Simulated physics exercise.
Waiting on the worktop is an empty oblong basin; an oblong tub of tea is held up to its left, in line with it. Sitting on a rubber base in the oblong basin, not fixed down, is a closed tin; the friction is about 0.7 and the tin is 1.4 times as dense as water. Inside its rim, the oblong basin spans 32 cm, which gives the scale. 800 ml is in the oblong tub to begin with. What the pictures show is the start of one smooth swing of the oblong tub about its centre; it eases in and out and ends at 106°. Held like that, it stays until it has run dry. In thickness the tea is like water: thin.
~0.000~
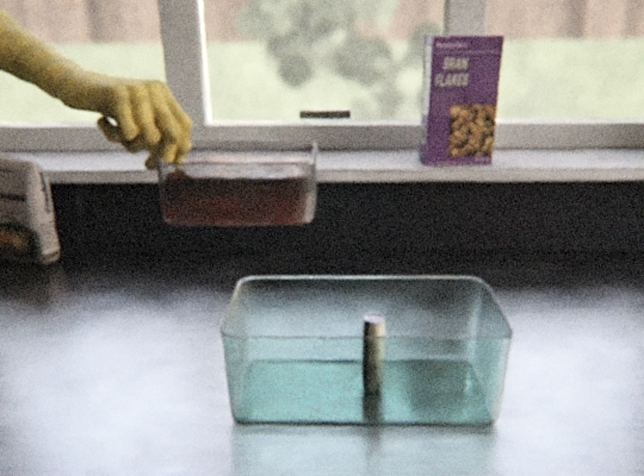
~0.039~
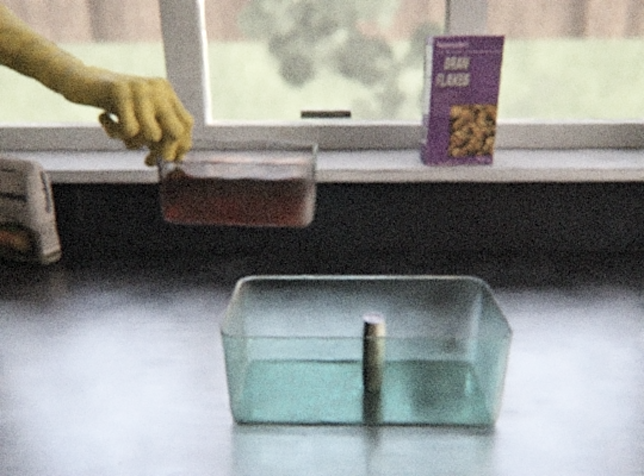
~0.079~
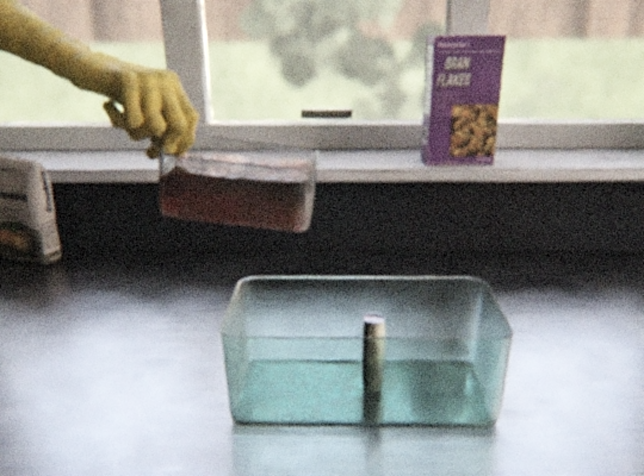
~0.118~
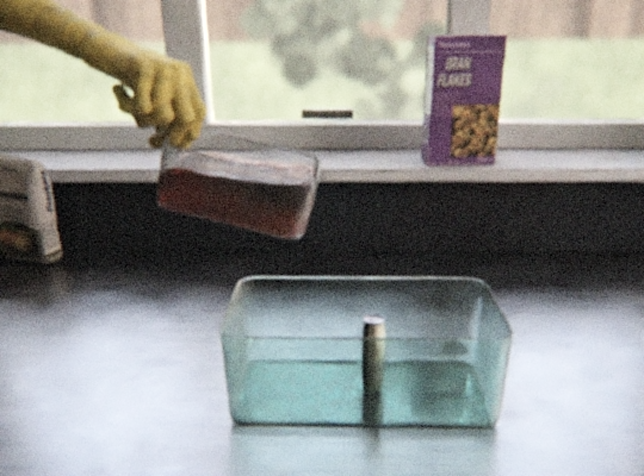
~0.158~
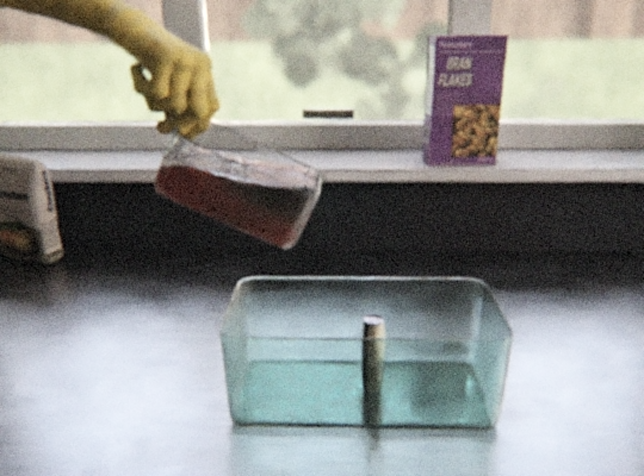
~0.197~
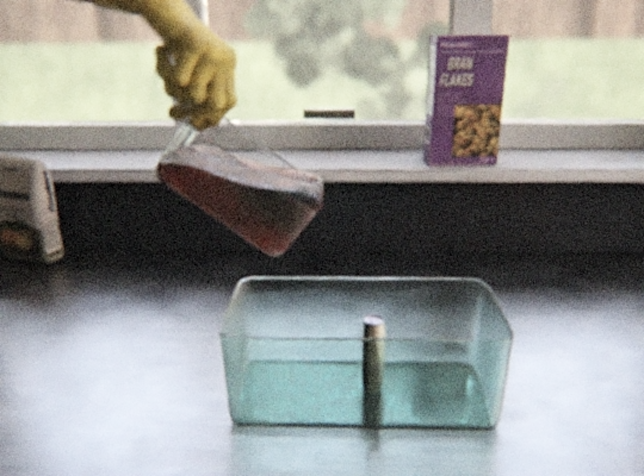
A yellow hand reaches in from the left over a glossy worktop by a window, seen from the front and slightly above. It grips a clear tub of reddish-brown liquid above and left of a larger teal-tinted basin holding a small upright cylinder, with a purple bran flakes box on the sill. The hand rises and shifts right, smoothly tilting the tub's right end down, while the camera stays still.
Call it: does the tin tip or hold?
It tips.
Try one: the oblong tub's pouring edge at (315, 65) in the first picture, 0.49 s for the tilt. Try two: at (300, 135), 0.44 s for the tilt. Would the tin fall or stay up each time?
The tin stays vertical the first time and overturns the second time.
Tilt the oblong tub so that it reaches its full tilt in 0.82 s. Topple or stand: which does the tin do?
Result: Tin upright.
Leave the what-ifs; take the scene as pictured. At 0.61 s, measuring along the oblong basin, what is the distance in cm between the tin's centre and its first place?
Near 3 cm of travel.
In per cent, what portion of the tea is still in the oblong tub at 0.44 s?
About 12 per cent.
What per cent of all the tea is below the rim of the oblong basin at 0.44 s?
40 %, more or less.
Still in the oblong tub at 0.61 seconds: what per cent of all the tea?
Near 3 percent, more or less.
After 0.44 s the tilt is 103° and 12 per cent is still to pour; the tin stands where it began.
After 0.61 s the tilt is 106° and 3 per cent is still to pour; the tin leans 11°.
After 0.79 s the tilt is 106° and 0 per cent is still to pour; the tin leans 39°.
After 0.99 s the tilt is 106° and 0 per cent is still to pour; the tin lies on its side.
In the end the tin lies on its side.
